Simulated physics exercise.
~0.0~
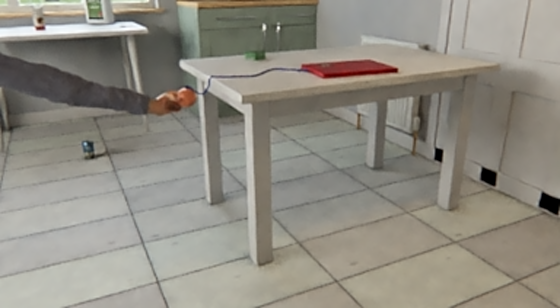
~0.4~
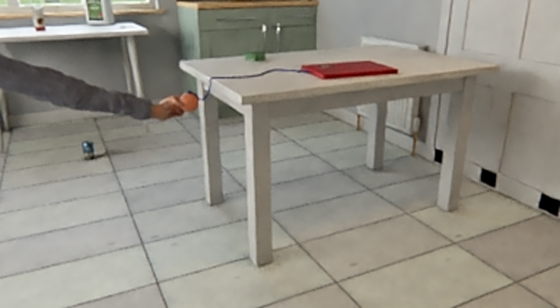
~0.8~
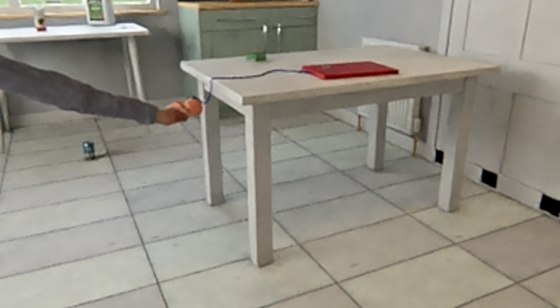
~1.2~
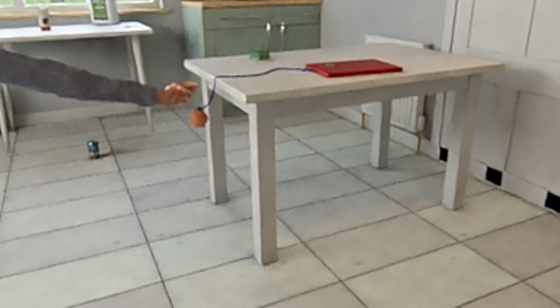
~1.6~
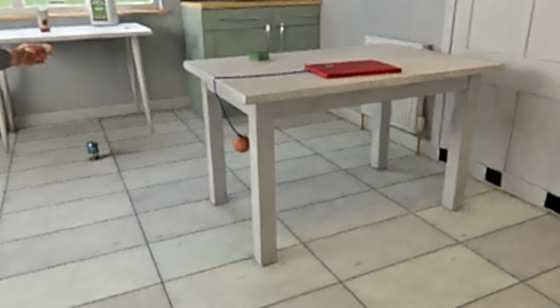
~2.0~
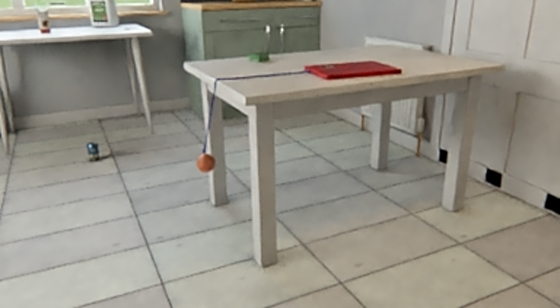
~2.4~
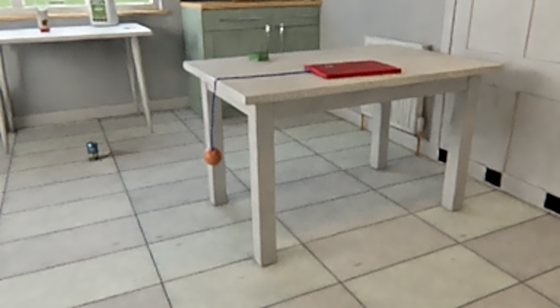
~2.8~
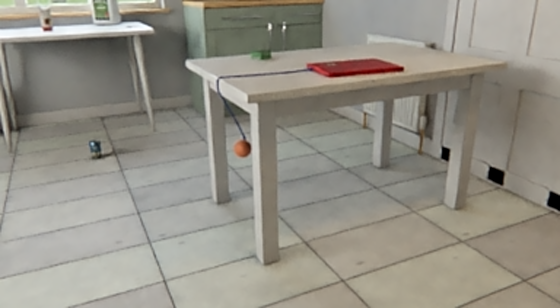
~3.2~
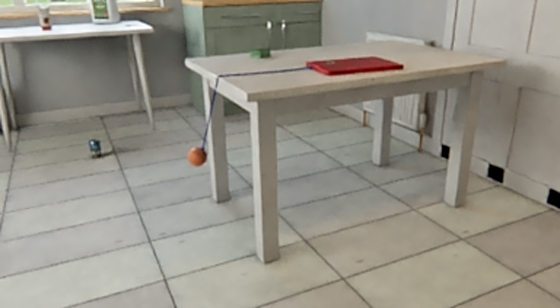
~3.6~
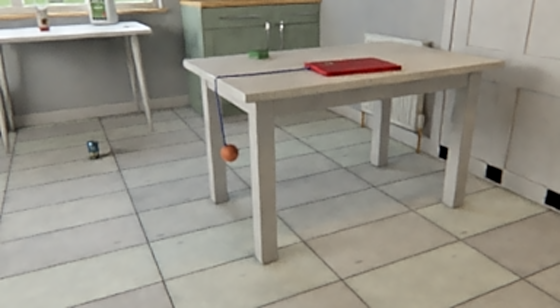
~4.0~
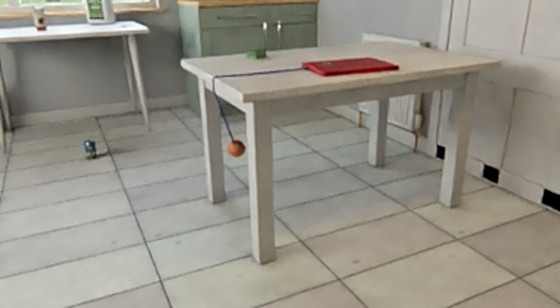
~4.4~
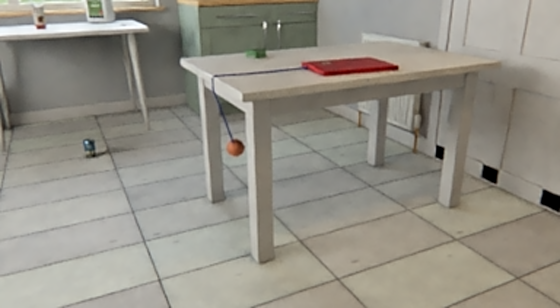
In this clip, a hand lowers an orange on a string past the left end of a pale table, lets go and withdraws. The orange drops slightly, swings back and forth, and ends up dangling above the floor, while the red laptop and green box stay on top.
